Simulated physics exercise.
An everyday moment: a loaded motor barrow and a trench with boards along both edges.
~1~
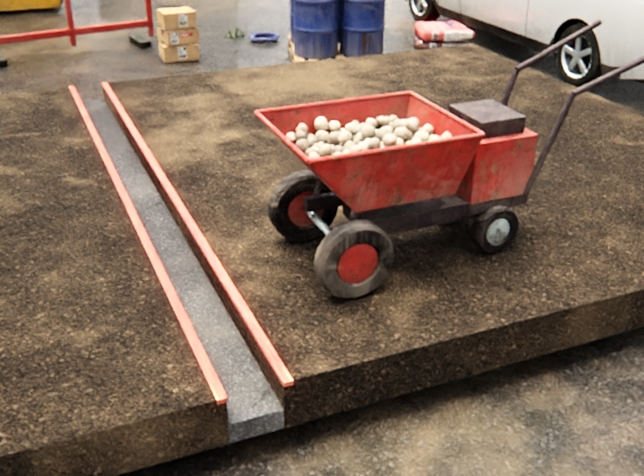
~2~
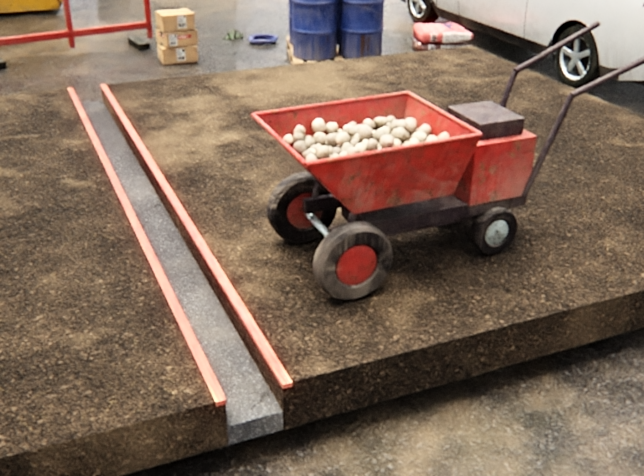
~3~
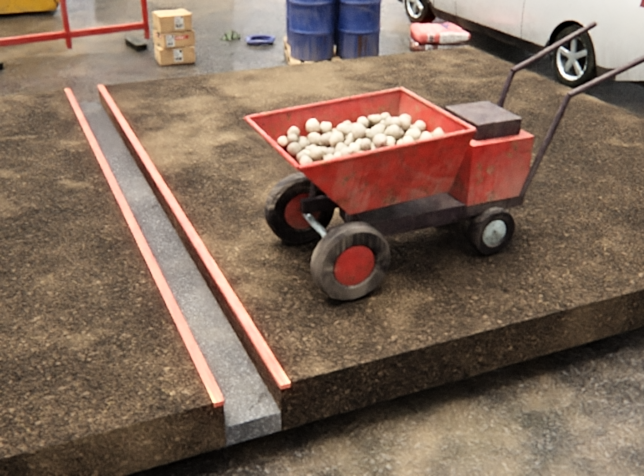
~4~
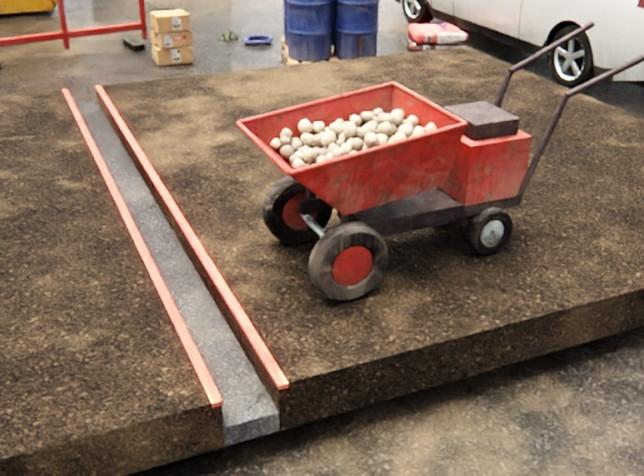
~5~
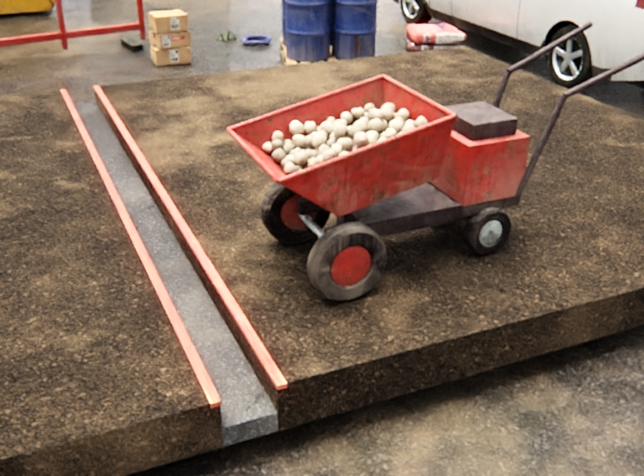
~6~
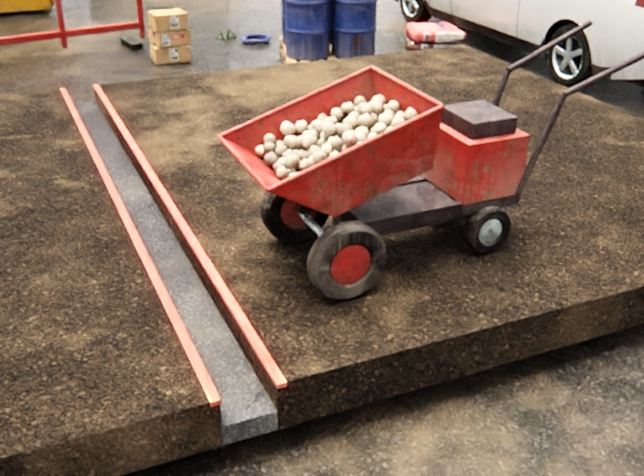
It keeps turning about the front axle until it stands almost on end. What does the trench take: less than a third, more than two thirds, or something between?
The trench ends with between a third and two thirds of it.
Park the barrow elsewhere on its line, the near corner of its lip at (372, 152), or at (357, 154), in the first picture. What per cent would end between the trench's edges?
Near 30 % and 50 %.
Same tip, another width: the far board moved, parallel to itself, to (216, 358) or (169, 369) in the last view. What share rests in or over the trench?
First some 20, then 70 per cent.
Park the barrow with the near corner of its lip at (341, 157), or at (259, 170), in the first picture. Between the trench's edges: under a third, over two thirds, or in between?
At the first place between a third and two thirds, at the second under a third.
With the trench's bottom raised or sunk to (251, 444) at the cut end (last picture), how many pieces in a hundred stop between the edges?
It comes to 70 per cent or so.
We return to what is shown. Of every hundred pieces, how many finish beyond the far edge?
Some 20 per cent.
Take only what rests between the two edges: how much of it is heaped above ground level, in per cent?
Near 20 %.
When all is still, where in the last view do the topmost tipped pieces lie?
Around (176, 279).
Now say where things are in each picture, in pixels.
Lip of the skip near (309, 162), level; top of the load near (378, 148), river pebbles; first edge of the trench near (266, 345); far edge near (204, 360), the trench under half as wide as the skip, and about half as deep as wide, in the first frame.
Lip of the skip near (306, 164), level; top of the load near (375, 149), in the second frame.
Lip of the skip near (299, 168), tipped barely; top of the load near (387, 145), in the third frame.
Lip of the skip near (289, 174), tipped a little; top of the load near (385, 130), in the fourth frame.
Lip of the skip near (279, 181), tipped a little; top of the load near (381, 126), in the fifth frame.
Lip of the skip near (268, 190), tipped clearly; top of the load near (383, 128); first edge of the trench near (259, 347); far edge near (197, 362), in the sixth frame.
Shortly afterwards, skip tipped steeply; the whole lot in the skip.
Next, skip tipped right over; near two thirds in the skip; near a quarter in or heaped over the trench; a little beyond it; only a few falling.
Some moments later, skip tipped right over; near a third in the skip; near half in or heaped over the trench; near a quarter beyond it.
In the end, skip tipped right over; near a third in the skip; near half in or heaped over the trench; near a quarter beyond it.
